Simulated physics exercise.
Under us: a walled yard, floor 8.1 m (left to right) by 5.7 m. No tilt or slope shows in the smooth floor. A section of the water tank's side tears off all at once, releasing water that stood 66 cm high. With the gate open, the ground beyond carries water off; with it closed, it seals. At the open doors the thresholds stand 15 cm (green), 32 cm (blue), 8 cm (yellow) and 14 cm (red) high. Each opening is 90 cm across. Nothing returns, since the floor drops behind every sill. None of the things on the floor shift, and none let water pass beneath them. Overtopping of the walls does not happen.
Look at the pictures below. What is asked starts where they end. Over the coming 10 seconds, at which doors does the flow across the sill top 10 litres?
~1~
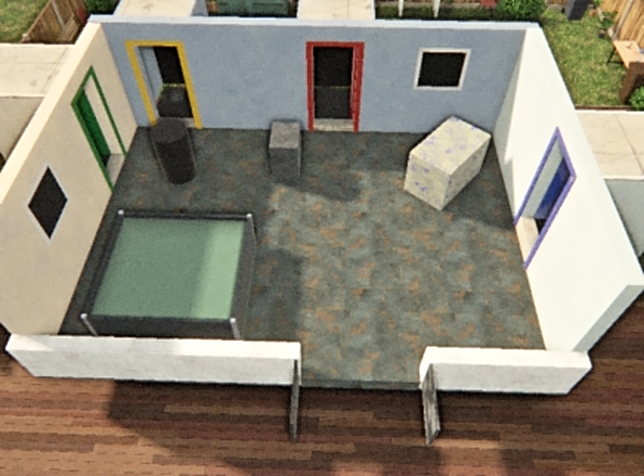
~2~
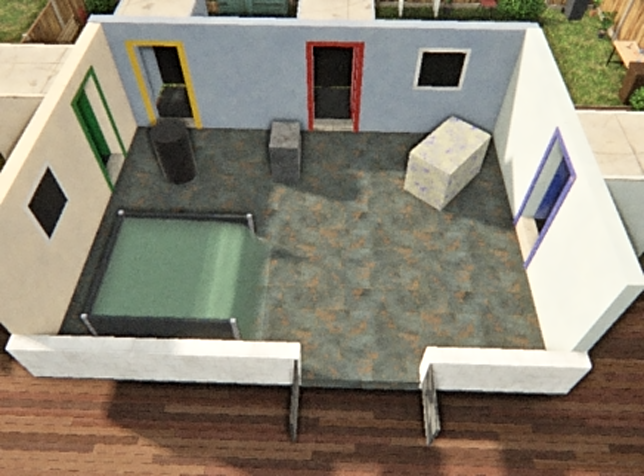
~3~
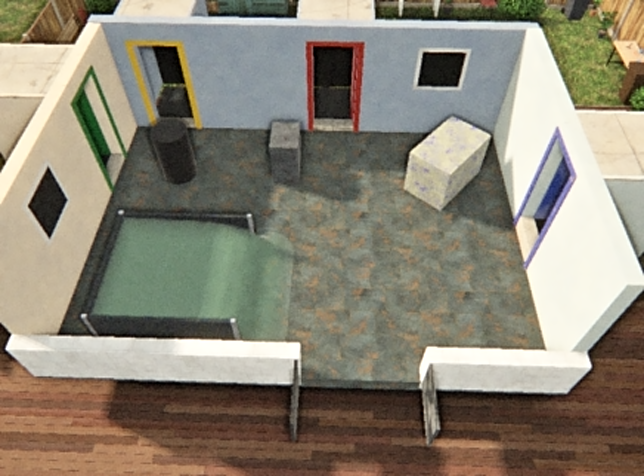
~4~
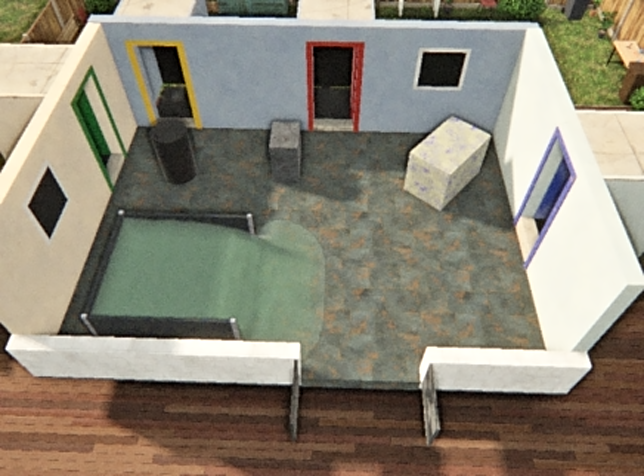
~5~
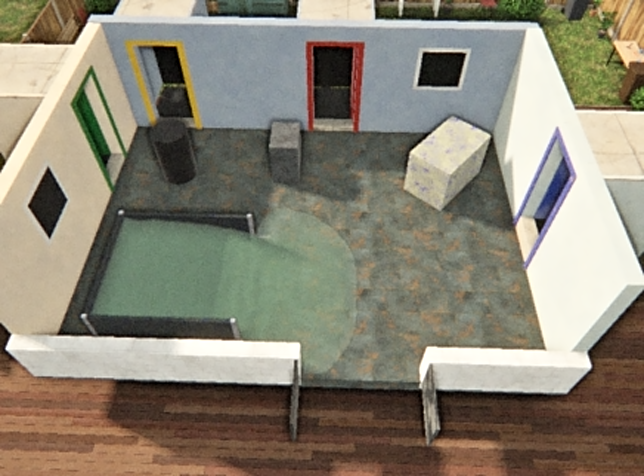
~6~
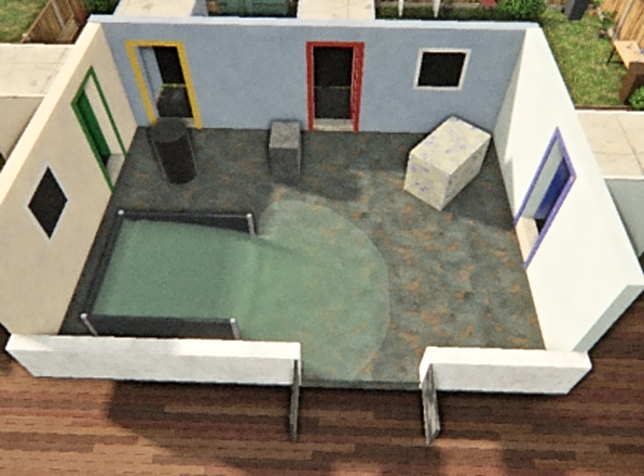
Door by door: The green door falls short, the blue door falls short, the yellow door falls short, the red door falls short.
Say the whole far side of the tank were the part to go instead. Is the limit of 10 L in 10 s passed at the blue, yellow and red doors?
Door blue stays within, door yellow goes beyond, door red stays within.
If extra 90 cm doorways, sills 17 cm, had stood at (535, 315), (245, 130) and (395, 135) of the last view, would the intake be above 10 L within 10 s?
In that order: Beyond it, short of it, short of it.
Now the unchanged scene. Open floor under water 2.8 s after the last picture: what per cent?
60 %.
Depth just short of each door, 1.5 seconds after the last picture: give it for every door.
You'd get green at 0 cm, blue at 24 cm, yellow at 0 cm, and red at 0 cm.
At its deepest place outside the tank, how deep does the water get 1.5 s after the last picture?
Max around 40 cm.
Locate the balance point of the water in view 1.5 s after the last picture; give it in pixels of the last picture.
Near (308, 285).
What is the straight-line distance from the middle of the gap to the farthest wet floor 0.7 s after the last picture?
Some 5.0 metres from the gap.
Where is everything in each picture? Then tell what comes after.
In the first frame, still water, 66 cm deep, in the water tank at (174, 266).
In the second frame, the front is at a hidden place, 1.1 m from the gap at (244, 281); 0.5 m2 of floor is under water; 66 cm left at the back of the water tank.
In the third frame, water pours out at (244, 283) and has run 1.3 m, to a hidden place; typically 12 cm deep outside, 66 cm at the water tank's back.
In the fourth frame, the front is at a hidden place, 1.7 m from the gap at (244, 283); 3.3 m2 of floor is under water; 66 cm left at the back of the water tank.
In the fifth frame, water pours out at (244, 284) and has run 2.0 m, to (334, 233); typically 8 cm deep outside, 64 cm at the water tank's back.
In the sixth frame, the front is at (385, 323), 2.5 m from the gap at (244, 284); 7.1 m2 of floor is under water; 57 cm left at the back of the water tank.
Then, 0.7 s after the last picture water covers 40 % of the floor and is deepest (28 cm) near (255, 313); green door not reached, blue door not reached, yellow door not reached, red door not reached.
Then, 1.5 s after the last picture water covers 50 % of the floor and is deepest (40 cm) near (539, 361); green door not reached, blue door 24 cm at the sill, 0 L in, yellow door not reached, red door not reached.
Then, 2.8 s after the last picture water covers 60 % of the floor and is deepest (32 cm) near (482, 349); green door not reached, blue door 27 cm at the sill, 0 L in, yellow door not reached, red door not reached.
Then, 5.3 s after the last picture water covers 65 % of the floor and is deepest (22 cm) near (487, 142); green door not reached, blue door 15 cm at the sill, 0 L in, yellow door not reached, red door 6 cm at the sill, 0 L in.
Then, 9.3 s after the last picture water covers 95 % of the floor and is deepest (18 cm) near (107, 206); green door 5 cm at the sill, 0 L in, blue door 6 cm at the sill, 0 L in, yellow door 5 cm at the sill, 0 L in, red door 10 cm at the sill, 0 L in.
